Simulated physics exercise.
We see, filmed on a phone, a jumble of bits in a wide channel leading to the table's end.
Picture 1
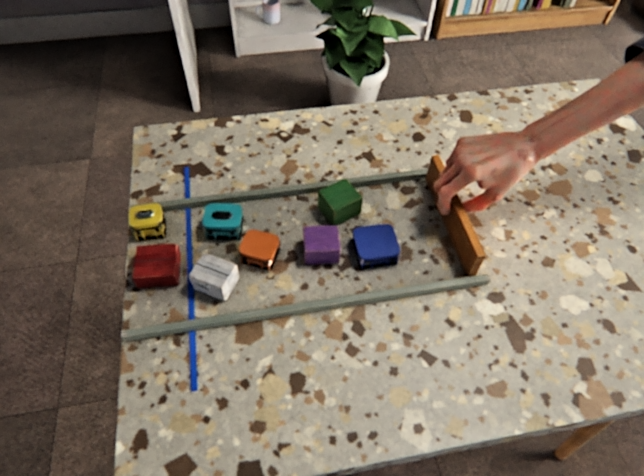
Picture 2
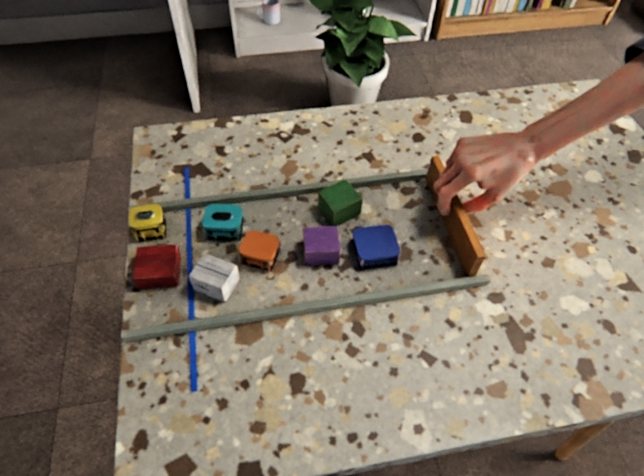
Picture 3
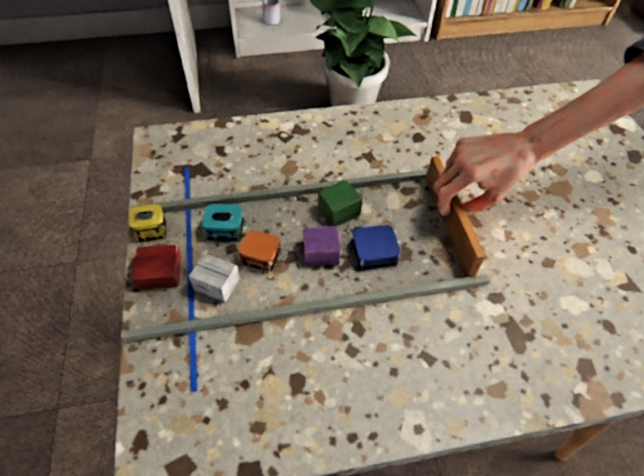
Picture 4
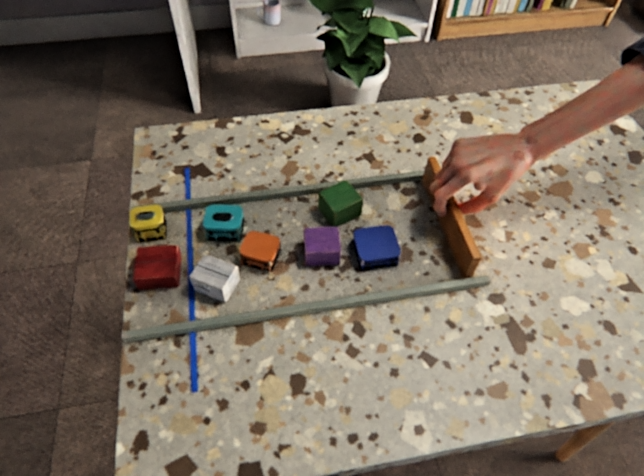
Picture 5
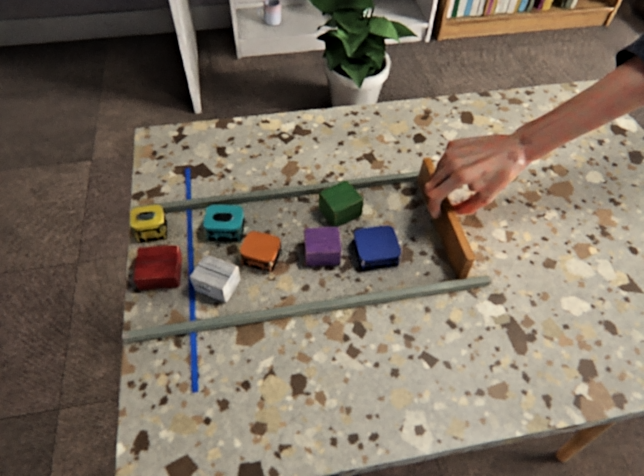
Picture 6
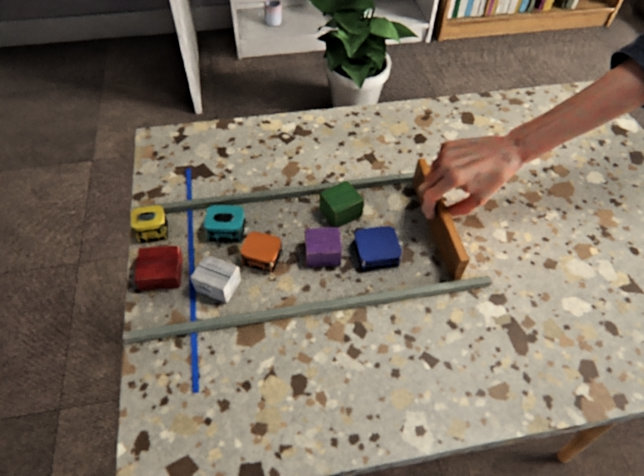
The clip shows a hand holding a wooden board upright between two rails on a speckled table, sliding it slightly left toward small coloured boxes and blocks, which stay still around a strip of blue tape.
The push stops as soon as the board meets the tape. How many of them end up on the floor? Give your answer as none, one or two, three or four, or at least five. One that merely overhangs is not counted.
The count is three or four.
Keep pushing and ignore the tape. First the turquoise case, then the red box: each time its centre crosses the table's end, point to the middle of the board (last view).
The middle is at (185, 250) when it's the turquoise case, and at (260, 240) when it's the red box.
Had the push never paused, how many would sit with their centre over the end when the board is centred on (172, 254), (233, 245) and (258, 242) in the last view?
The counts: 6, 1 and 1.
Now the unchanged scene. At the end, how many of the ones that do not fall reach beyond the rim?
The figure is 3.
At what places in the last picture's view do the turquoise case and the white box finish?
They finish at roughly (133, 238) and (127, 310) respectively.
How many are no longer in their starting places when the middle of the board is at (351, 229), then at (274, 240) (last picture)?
Answer - first 4, then 7.
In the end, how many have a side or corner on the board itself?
It adds up to 2.
Soon after, none off yet; yellow case at rest near (150, 224); red box at rest near (159, 267); white box at rest near (217, 279).
Then, none off yet; yellow case at rest near (150, 224); red box moved about its own width near (134, 271); white box moved a little near (206, 292).
At rest, the number that fall off is three or four; fallen, orange case, red box and yellow case.
